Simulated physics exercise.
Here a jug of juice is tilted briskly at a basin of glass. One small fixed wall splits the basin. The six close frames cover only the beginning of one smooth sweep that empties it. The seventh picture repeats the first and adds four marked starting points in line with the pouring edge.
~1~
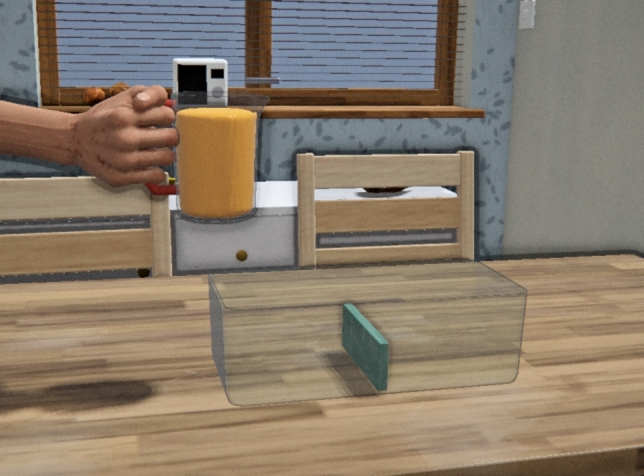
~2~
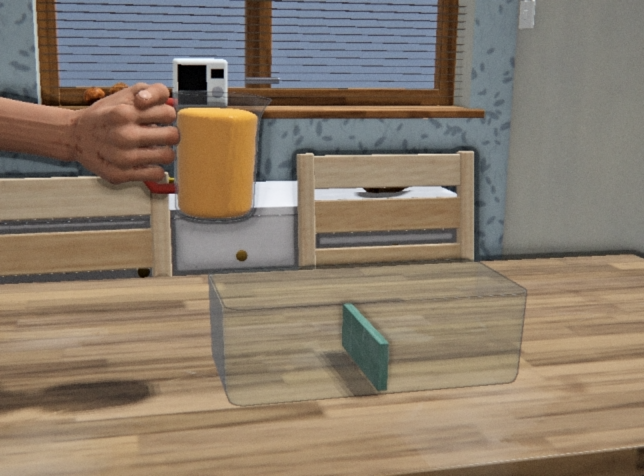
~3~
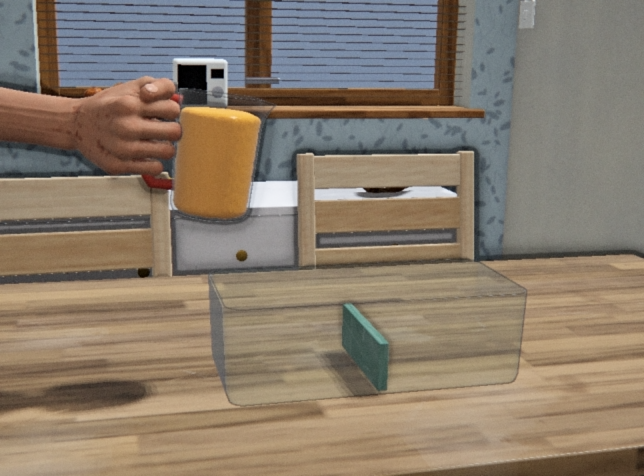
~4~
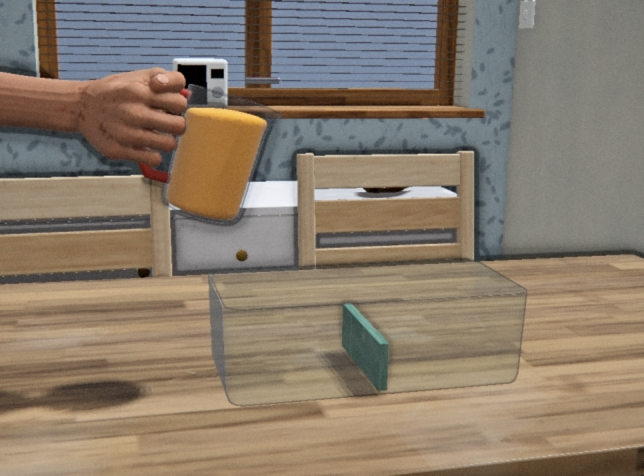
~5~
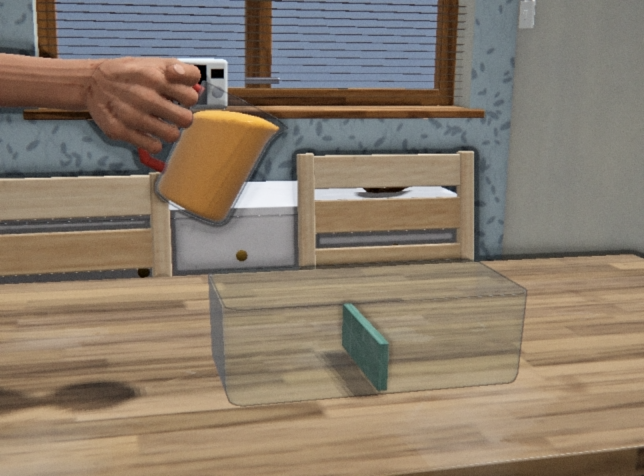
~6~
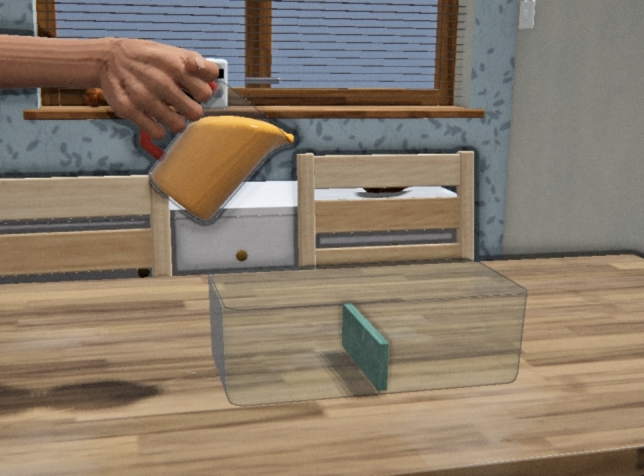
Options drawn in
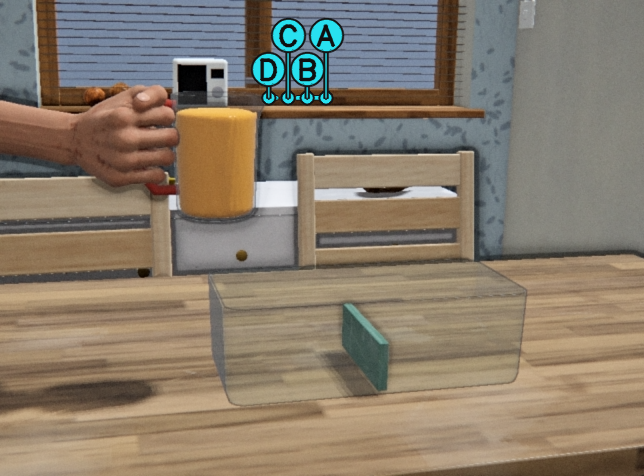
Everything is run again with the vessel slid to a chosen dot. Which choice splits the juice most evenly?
Best: B.
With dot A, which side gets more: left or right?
The right one.
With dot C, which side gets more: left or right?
More ends on the left.
In cyan, A at (326, 97); B at (307, 97); C at (288, 97); D at (268, 97).
For dot A, about 17 % ends left of the wall and 81 % right of it.
For dot B, about 57 % ends left of the wall and 41 % right of it.
For dot C, about 83 % ends left of the wall and 10 % right of it; 7 % is lost outside.
For dot D, about 89 % ends left of the wall and 4 % right of it; 8 % is lost outside.
